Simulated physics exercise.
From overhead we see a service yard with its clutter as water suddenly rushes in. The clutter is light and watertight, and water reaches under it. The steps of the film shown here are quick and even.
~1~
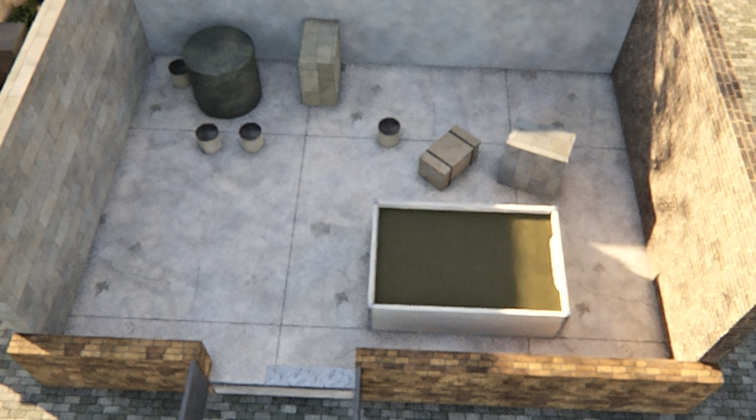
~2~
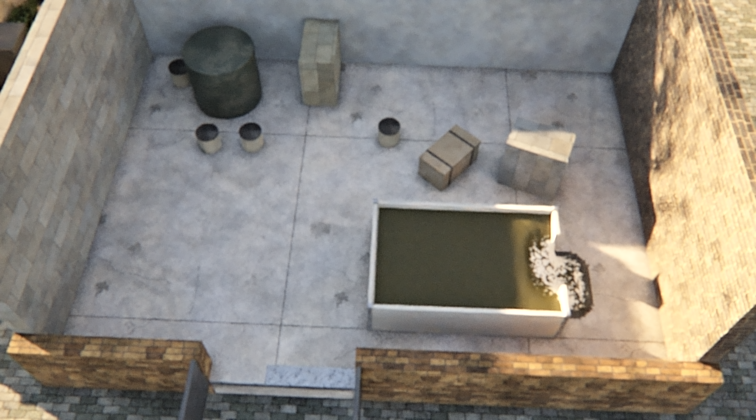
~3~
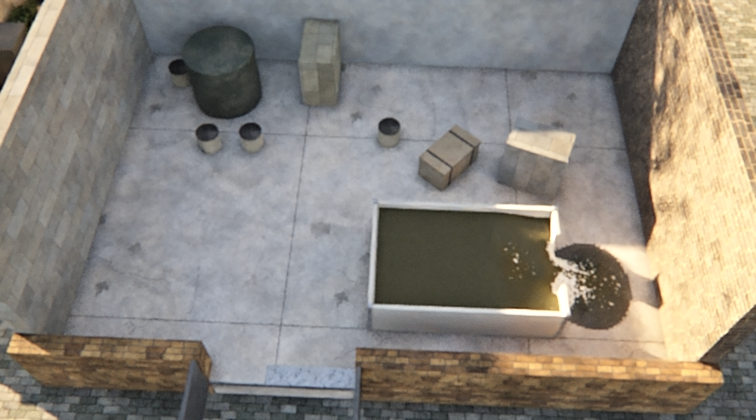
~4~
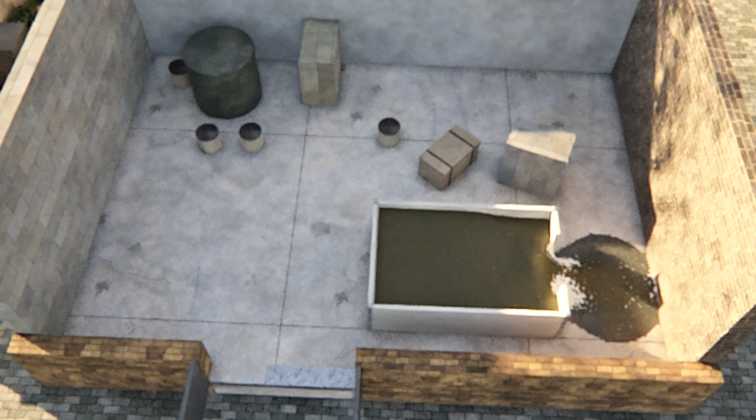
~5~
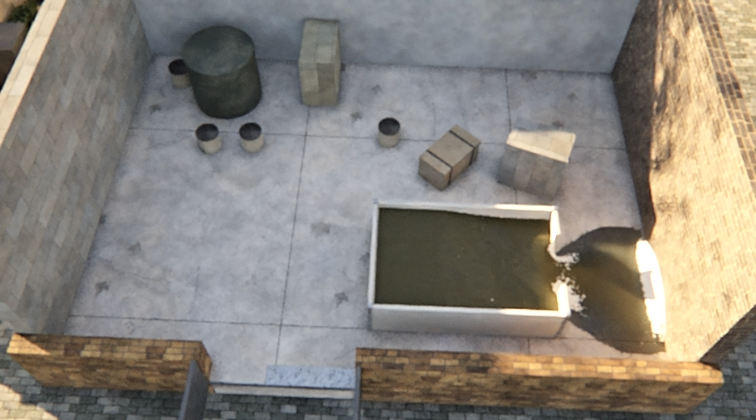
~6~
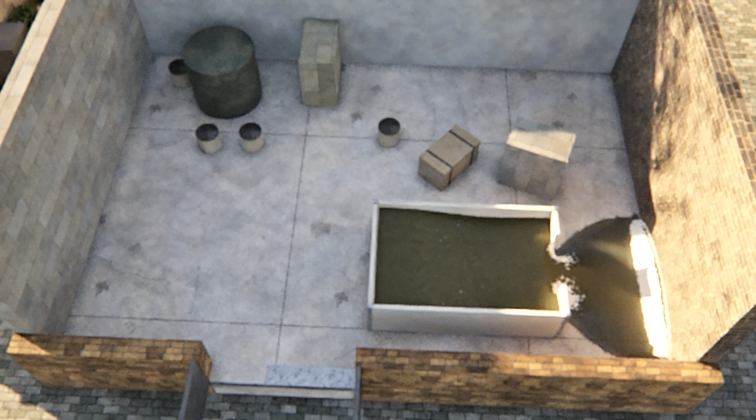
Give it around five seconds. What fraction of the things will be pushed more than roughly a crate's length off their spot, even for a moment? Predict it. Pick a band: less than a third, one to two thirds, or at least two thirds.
The fraction is less than a third of them.
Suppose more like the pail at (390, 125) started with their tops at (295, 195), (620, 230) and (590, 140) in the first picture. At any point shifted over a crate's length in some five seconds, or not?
Listed in sequence, the answers are remains nearby, displaced a stride and displaced a stride.
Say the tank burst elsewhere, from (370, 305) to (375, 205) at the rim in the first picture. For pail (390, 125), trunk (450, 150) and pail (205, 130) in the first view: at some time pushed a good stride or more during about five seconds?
Result per item - short of that distance / short of that distance / displaced that far.
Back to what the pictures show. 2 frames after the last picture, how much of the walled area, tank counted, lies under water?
I'd estimate around 15 percent.
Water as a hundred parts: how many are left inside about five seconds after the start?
I'd put it near 98 per cent.
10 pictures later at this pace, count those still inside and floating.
Well, I'd say 0.
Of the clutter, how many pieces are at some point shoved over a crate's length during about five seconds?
Exactly 0.
A moment on, 0 of 5 are well off their spots; 0 afloat.
Next, 0 of 5 are well off their spots; 0 afloat.
Later, 0 of 5 are well off their spots; 0 afloat.
In the end, 0 of 5 are well off their spots, and 0 have been at some point; 0 afloat.
